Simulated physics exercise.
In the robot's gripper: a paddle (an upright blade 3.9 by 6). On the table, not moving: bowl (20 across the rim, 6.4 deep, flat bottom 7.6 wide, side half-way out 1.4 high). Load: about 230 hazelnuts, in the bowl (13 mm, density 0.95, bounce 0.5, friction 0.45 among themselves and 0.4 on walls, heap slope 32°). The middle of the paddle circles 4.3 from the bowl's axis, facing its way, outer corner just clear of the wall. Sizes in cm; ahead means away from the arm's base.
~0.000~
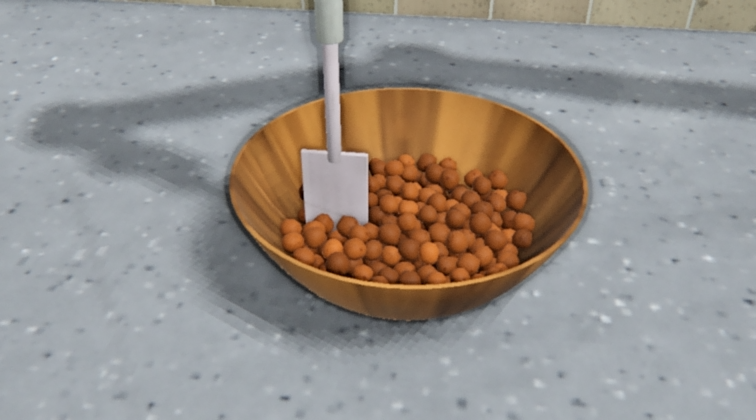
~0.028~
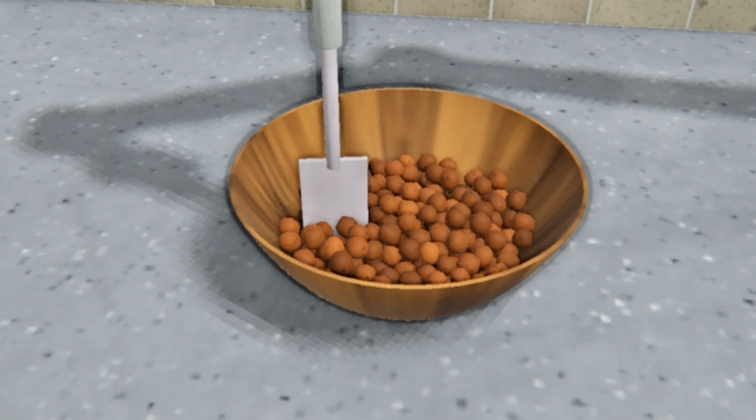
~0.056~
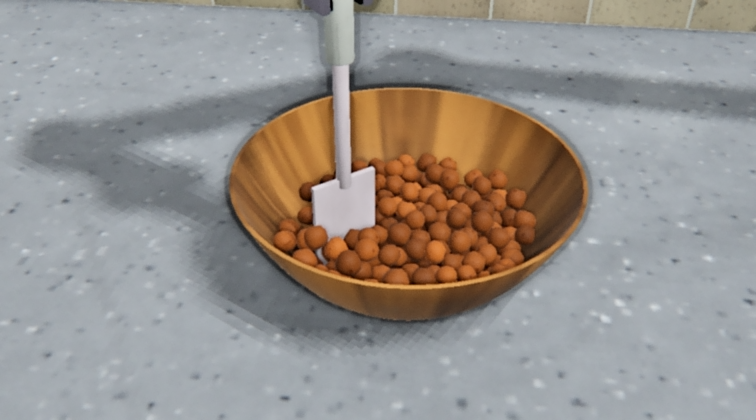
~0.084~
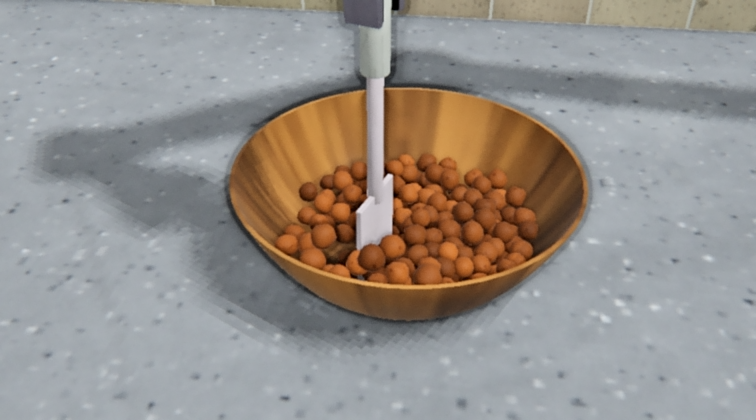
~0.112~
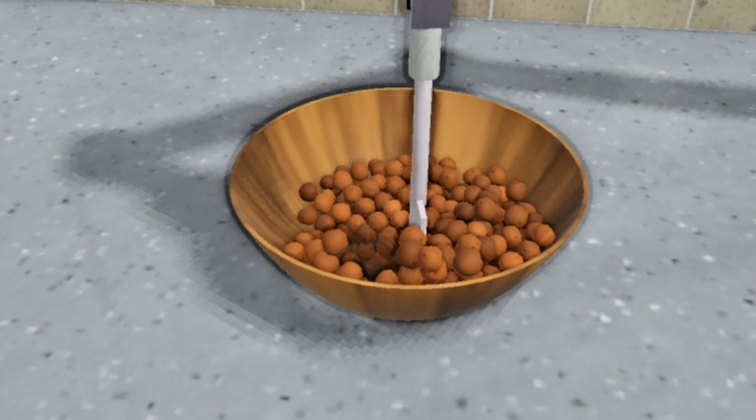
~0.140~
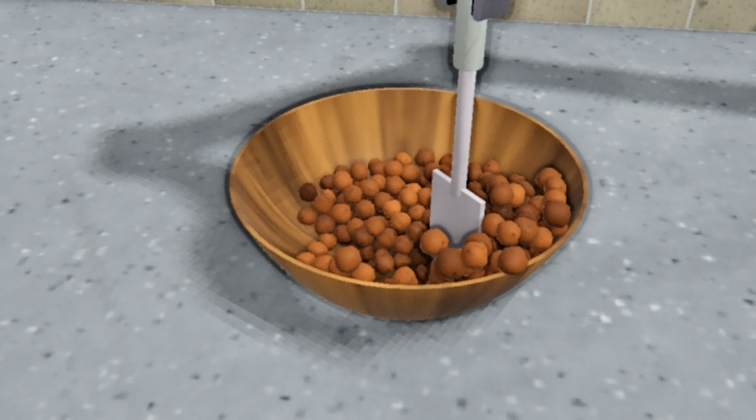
The footage shows a robot gripper holding an upright pale paddle in a wooden bowl of brown hazelnuts on a speckled grey surface, sweeping it from the left along the near side to the right, turning it and pushing nuts rightward.
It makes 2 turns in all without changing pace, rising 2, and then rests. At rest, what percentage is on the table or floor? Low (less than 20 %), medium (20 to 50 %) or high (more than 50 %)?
A medium share, 20 to 50 %, ends on the table or floor.
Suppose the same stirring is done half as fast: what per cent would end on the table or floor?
It would be near 5 per cent.
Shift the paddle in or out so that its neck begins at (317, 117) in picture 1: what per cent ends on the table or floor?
About 30 per cent.
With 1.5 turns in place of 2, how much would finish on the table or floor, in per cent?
It would be near 30 per cent.
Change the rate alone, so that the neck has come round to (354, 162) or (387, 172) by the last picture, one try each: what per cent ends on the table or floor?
About 0 and 10 per cent.
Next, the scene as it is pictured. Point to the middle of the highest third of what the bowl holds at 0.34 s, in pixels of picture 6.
At about (313, 154).
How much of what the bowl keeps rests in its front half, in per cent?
Some 55 per cent.
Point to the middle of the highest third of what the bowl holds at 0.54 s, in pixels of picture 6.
At about (417, 256).
By 0.34 s, 359° round, highest piece 12 above the table; 172 in the bowl, 27 on the table or floor, 31 in flight or on the tool.
By 0.54 s, 225° round, highest piece 7 above the table; 162 in the bowl, 67 on the table or floor, 1 in flight or on the tool.
By 0.85 s, 0° round, highest piece 5 above the table; 162 in the bowl, 68 on the table or floor.
By 1.55 s, 0° round, highest piece 5 above the table; 162 in the bowl, 68 on the table or floor.
Final count, 162 in the bowl, 68 on the table or floor. That is 30 % on the table or floor.
